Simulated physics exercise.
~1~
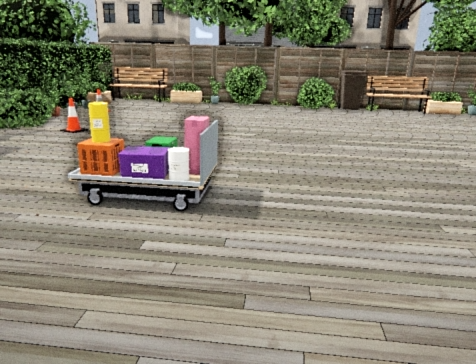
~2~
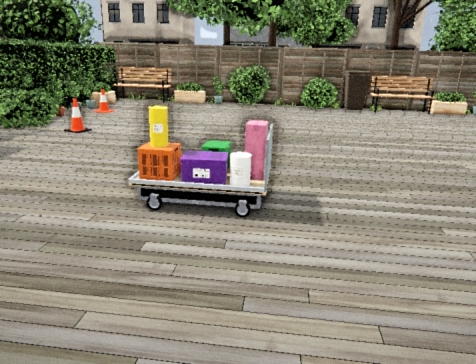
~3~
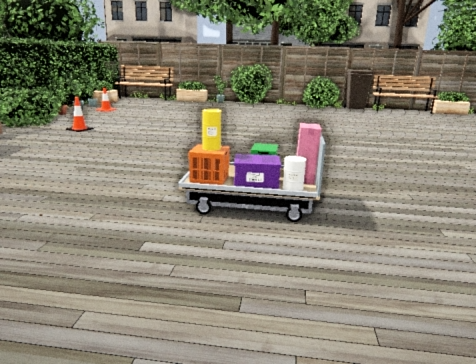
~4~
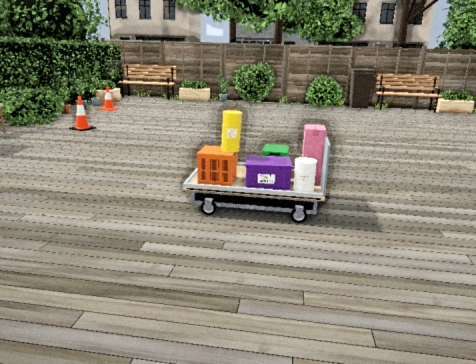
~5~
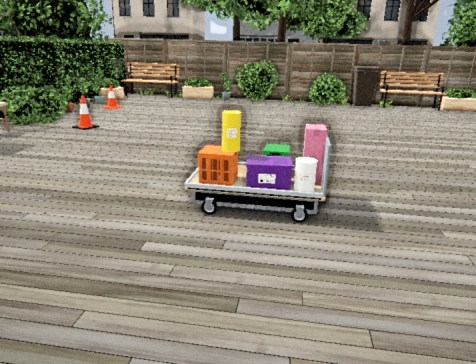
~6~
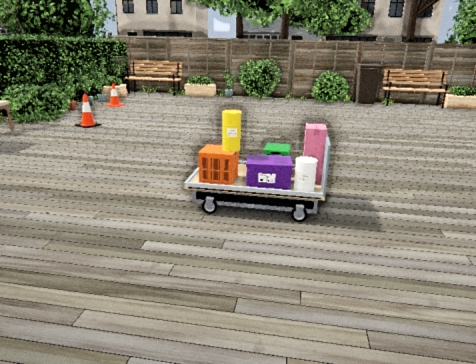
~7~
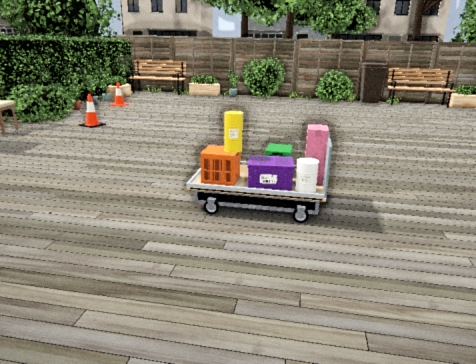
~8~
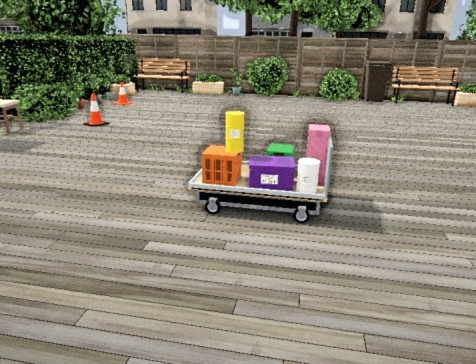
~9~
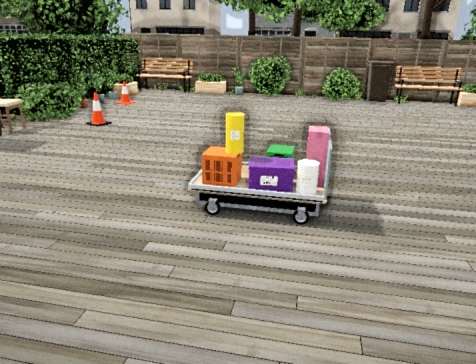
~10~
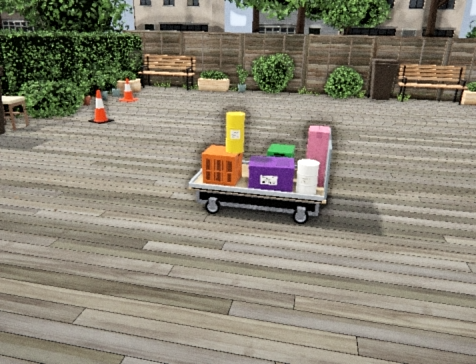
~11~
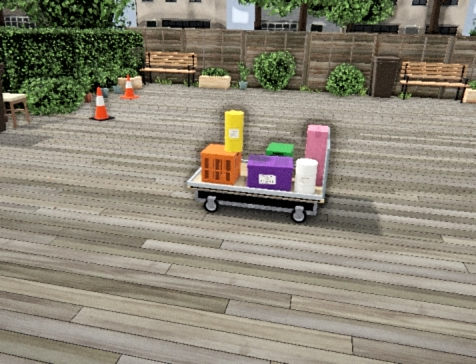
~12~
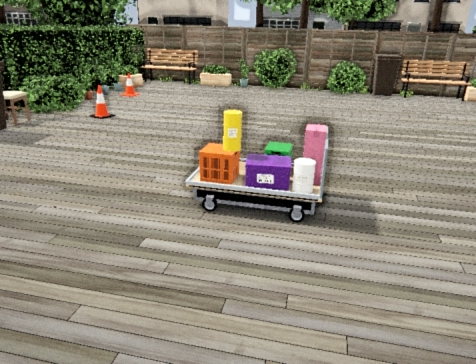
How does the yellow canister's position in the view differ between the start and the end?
At the start the yellow canister is over on the left side of the view. By the end it stands upright close to the middle, having travelled right with the cart and shifted a little to the right relative to the orange crate.
